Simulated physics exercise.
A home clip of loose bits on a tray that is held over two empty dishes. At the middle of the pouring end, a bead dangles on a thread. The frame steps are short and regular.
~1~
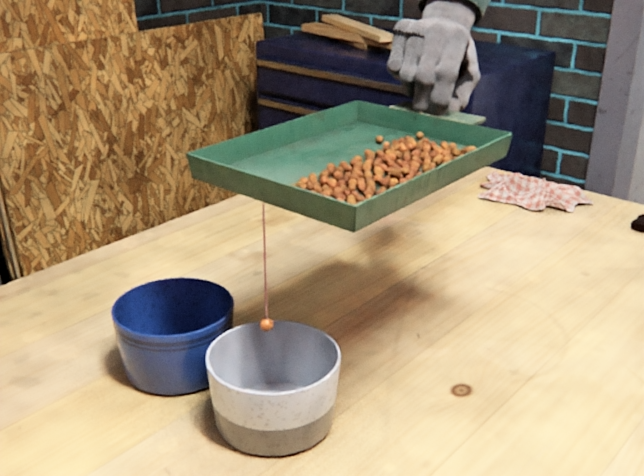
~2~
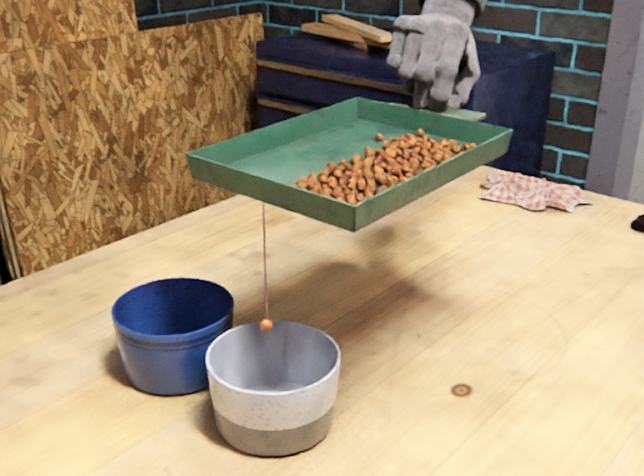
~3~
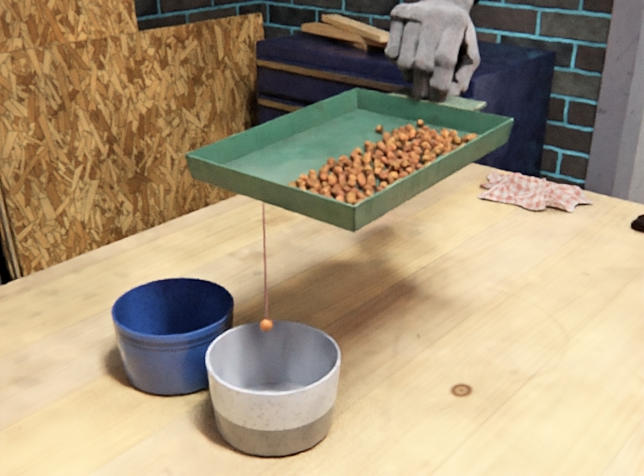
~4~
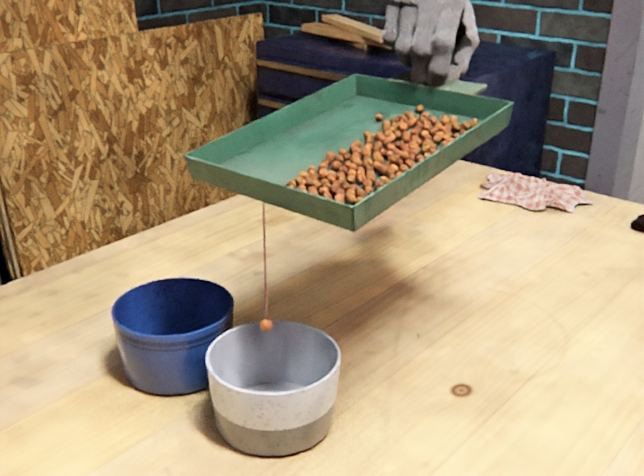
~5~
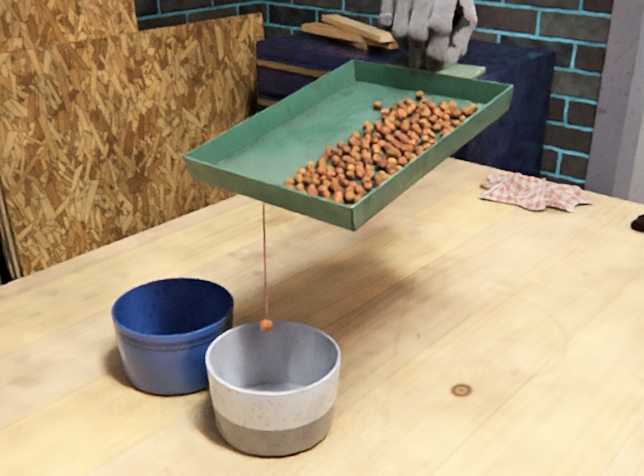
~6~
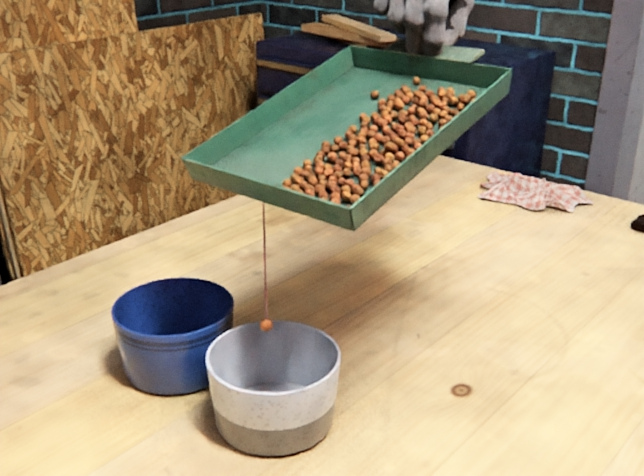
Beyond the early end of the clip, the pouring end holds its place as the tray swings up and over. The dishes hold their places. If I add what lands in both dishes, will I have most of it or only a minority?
You will have only a minority.
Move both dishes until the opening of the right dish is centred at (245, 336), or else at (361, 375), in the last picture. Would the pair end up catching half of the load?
For the two tries in order: Not as much as half, not as much as half.
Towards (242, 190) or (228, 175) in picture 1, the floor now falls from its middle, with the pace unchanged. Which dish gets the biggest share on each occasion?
Try 1: Left-side dish. Try 2: Left-side dish.
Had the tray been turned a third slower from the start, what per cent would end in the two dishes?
About 30 per cent.
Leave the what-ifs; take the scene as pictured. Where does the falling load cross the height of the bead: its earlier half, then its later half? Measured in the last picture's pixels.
I'd say close to (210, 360) at first and close to (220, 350) later on.
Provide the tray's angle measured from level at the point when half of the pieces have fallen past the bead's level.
Tilt: Around 110 degrees.
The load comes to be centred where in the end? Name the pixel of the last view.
The centre comes to rest near (187, 449).
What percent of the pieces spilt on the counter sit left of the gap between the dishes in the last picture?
I make it about 80 percent or so.
Soon, tray tipped steeply; all on the tray.
A while on, tray tipped right over; all on the tray.
Towards the end, tray tipped past a quarter turn; about a quarter in the right dish; a small part in the left dish; about two thirds outside both.
Finally, tray tipped past a quarter turn; about a quarter in the right dish; a small part in the left dish; about two thirds outside both.
